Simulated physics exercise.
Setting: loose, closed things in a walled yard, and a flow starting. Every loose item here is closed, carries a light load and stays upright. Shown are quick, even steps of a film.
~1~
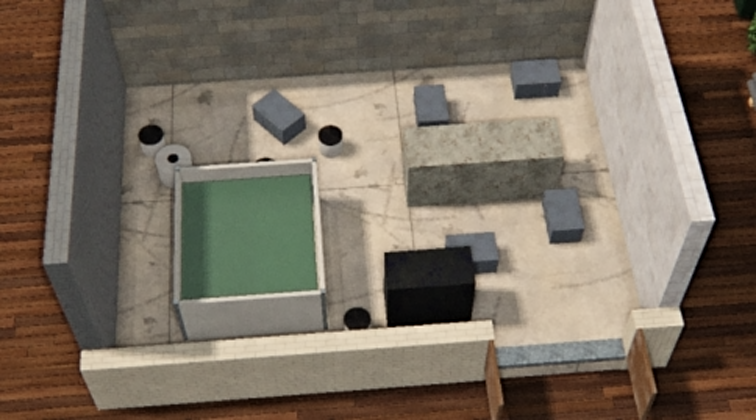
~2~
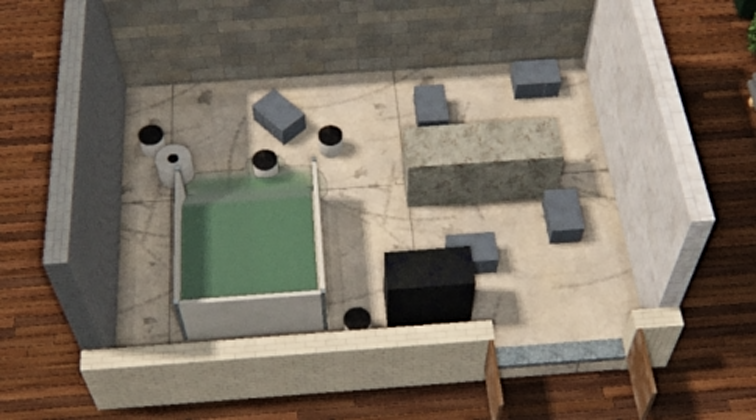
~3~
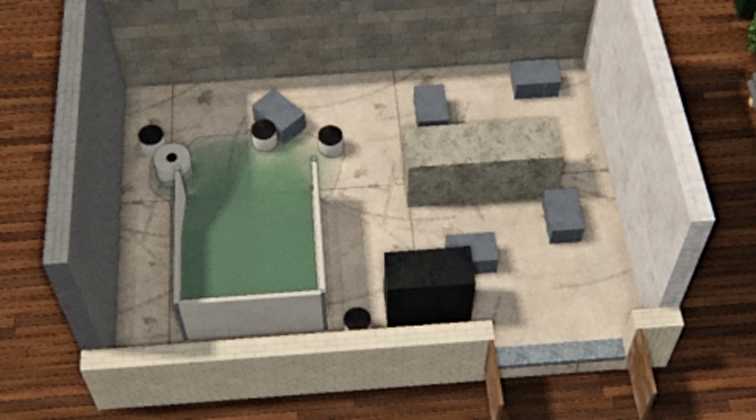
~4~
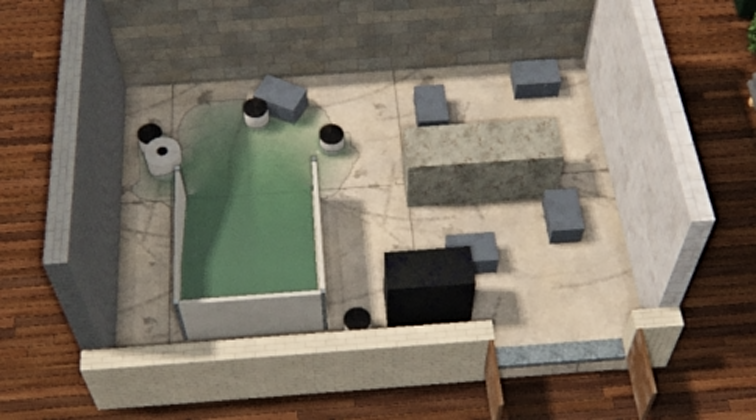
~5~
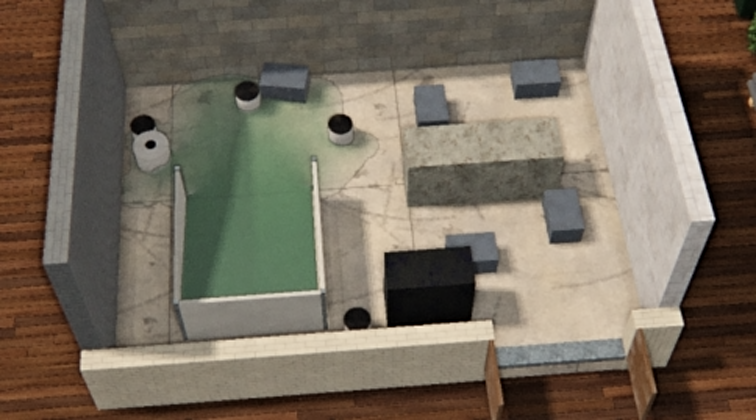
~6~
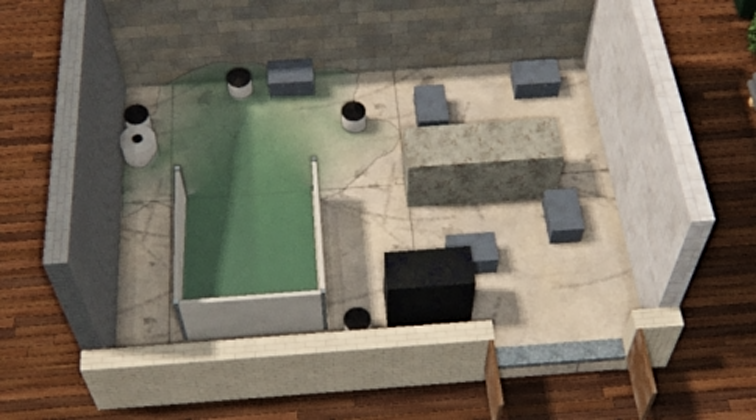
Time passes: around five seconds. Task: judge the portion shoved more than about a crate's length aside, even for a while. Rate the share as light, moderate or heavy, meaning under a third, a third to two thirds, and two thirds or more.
Heavy.
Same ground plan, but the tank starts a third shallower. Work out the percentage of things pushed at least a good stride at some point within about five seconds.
70 per cent.
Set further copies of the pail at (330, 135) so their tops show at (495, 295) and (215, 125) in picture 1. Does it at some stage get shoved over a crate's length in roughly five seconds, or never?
In order: Hardly budges, then shoved clear.
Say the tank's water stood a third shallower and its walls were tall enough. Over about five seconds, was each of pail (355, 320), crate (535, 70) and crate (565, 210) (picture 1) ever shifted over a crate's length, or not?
Respectively, never gets that far, gets that far, never gets that far.
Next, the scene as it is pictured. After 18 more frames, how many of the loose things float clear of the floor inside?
Result - 7.
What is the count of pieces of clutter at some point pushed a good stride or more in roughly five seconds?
By my count, 8.
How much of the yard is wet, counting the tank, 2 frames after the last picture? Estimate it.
My answer would be close to 35 per cent.
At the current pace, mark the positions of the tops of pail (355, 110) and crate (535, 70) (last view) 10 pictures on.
I'd say about (533, 69) for the first and about (568, 77) for the second.
A moment on, 5 of 10 are well off their spots; 2 afloat.
Next, 5 of 10 are well off their spots; 5 afloat.
Later, 7 of 10 are well off their spots; 7 afloat.
In the end, 8 of 10 are well off their spots, and 8 have been at some point; 8 afloat.
